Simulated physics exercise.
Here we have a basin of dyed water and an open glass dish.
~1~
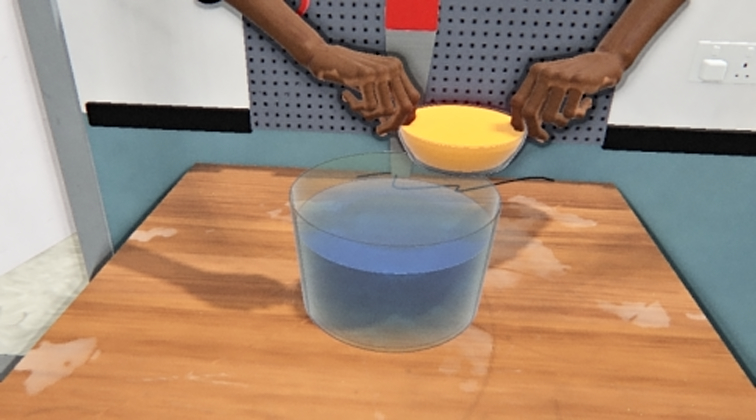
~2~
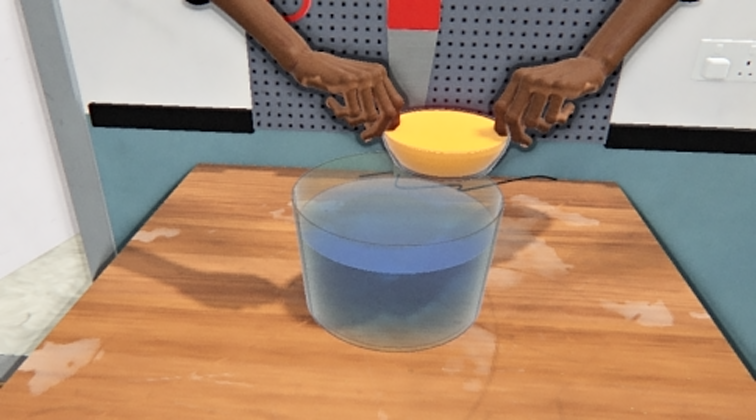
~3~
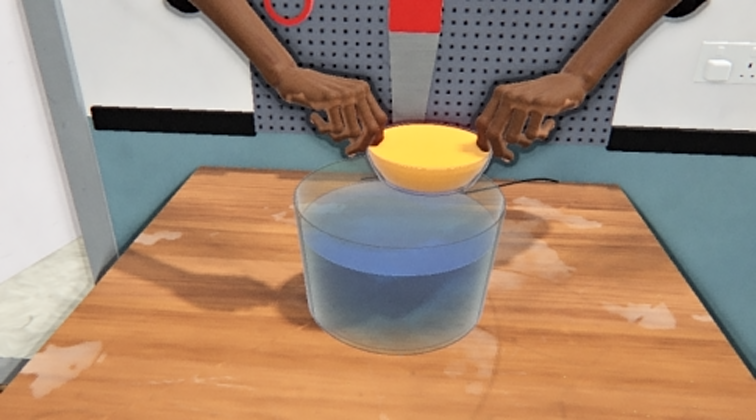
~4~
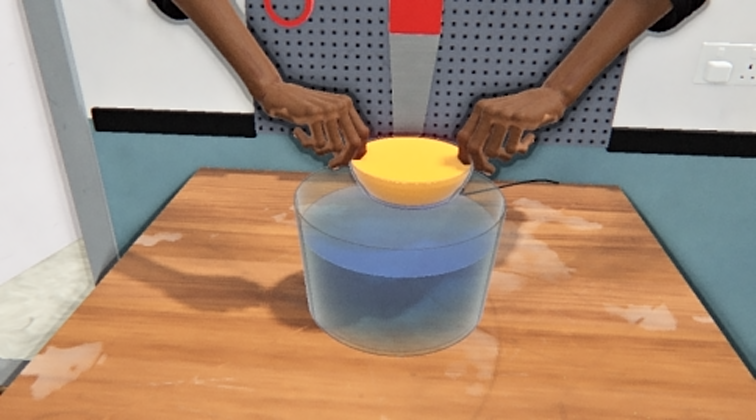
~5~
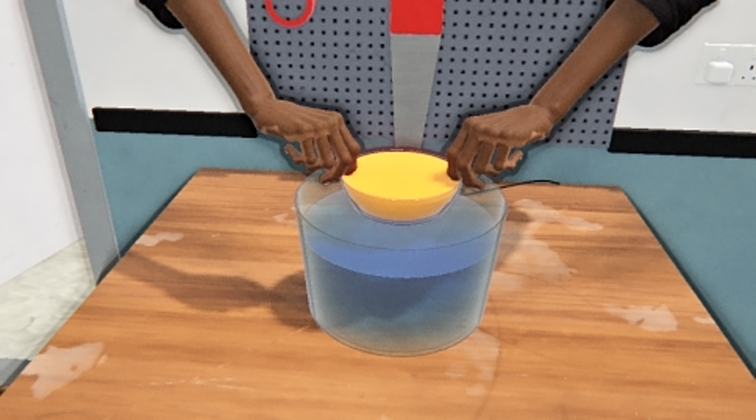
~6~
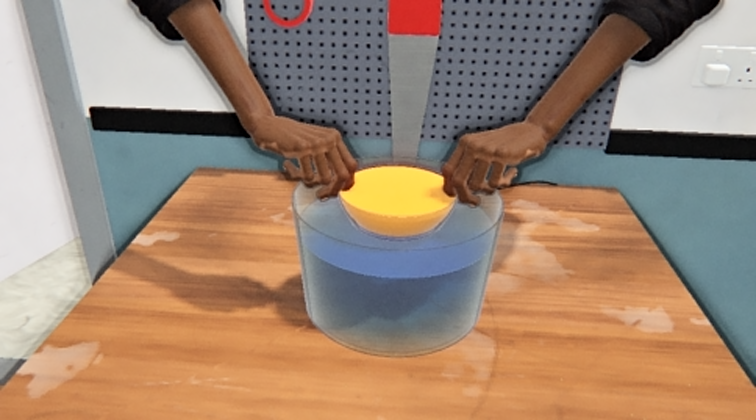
On a wooden table, a clear basin of blue water stood still while two hands held a glass dish nearly full of something yellow above it, then steadily lowered it to just over the water.
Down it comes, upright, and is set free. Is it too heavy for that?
The dish sinks.
Next, the dish dips into the dyed water.
After that, dyed water pours in over its rim.
Finally, the dish lies on the bottom.
